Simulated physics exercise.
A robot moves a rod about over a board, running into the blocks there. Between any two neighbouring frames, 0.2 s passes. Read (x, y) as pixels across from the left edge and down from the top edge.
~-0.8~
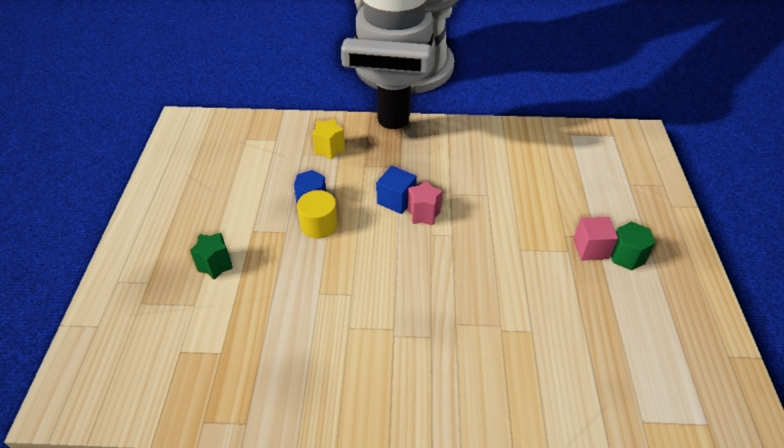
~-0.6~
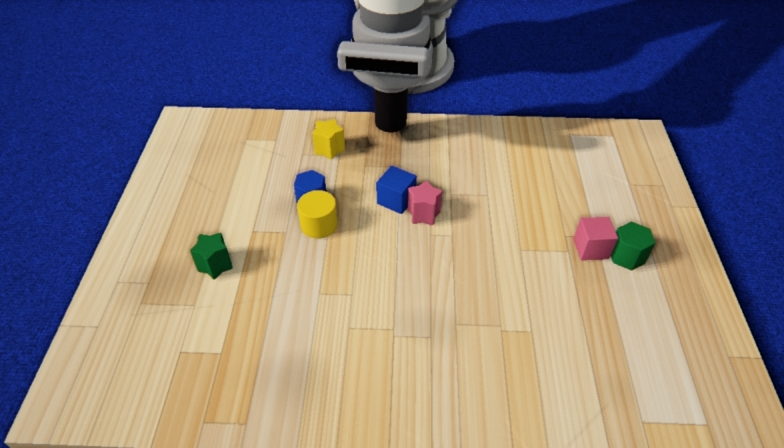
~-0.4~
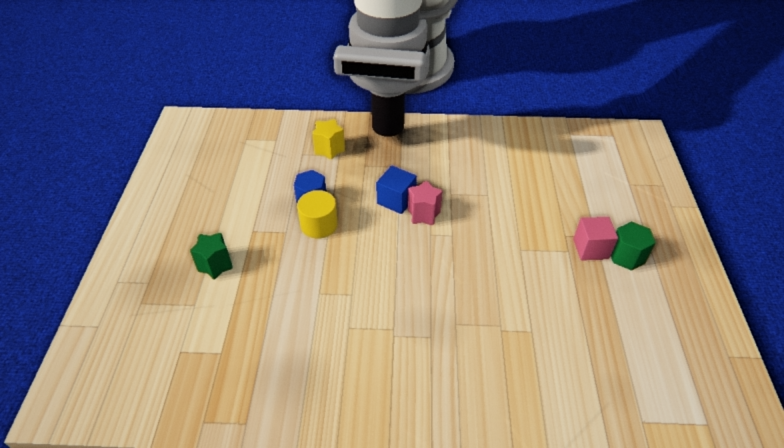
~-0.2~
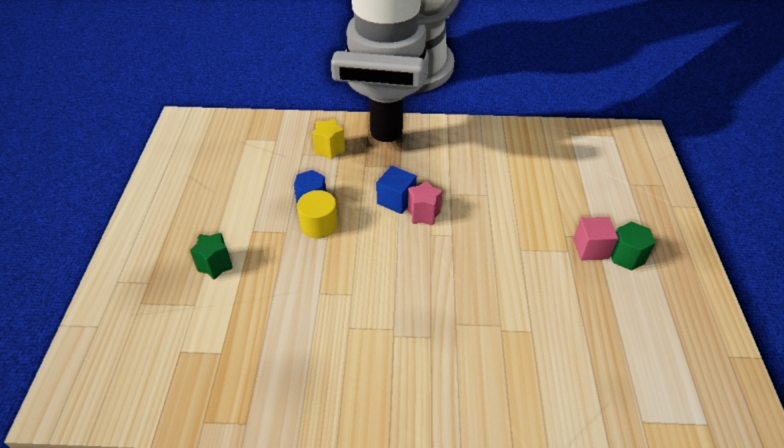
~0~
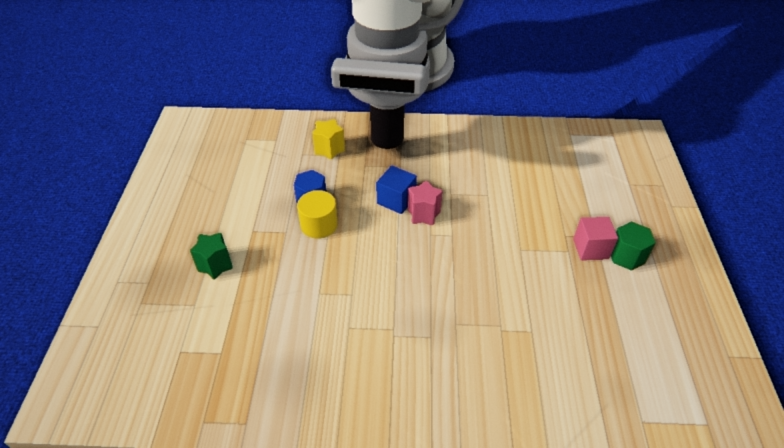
The footage shows a robot arm holding a dark rod over a wooden board scattered with yellow, blue, pink and green blocks. The rod shifts slightly left and then a little toward the viewer, while the blocks stay still.
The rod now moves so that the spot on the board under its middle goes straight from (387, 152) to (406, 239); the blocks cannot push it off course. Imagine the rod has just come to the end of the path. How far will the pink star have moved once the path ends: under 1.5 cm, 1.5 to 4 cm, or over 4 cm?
Moves 1.5 to 4 cm.
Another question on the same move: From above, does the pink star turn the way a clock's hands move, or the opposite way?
Answer: Anticlockwise.
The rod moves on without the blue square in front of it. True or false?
That statement is not accurate.
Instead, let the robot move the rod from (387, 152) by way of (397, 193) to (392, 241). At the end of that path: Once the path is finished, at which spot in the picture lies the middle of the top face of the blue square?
The answer is (382, 246).
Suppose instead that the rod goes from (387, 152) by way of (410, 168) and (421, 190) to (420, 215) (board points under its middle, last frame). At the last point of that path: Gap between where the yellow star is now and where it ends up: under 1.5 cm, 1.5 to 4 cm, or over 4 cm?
Offset: Below 1.5 cm.
On the path given first. One third of the way, rod at (394, 165); blue square at (397, 183).
Two thirds of the way, rod at (400, 194); blue square at (392, 210), turned 20° anticlockwise; pink star at (429, 197), turned 25° anticlockwise.
At the end, rod at (406, 226); yellow star still; blue square at (388, 242); pink star at (437, 207), turned 75° anticlockwise.
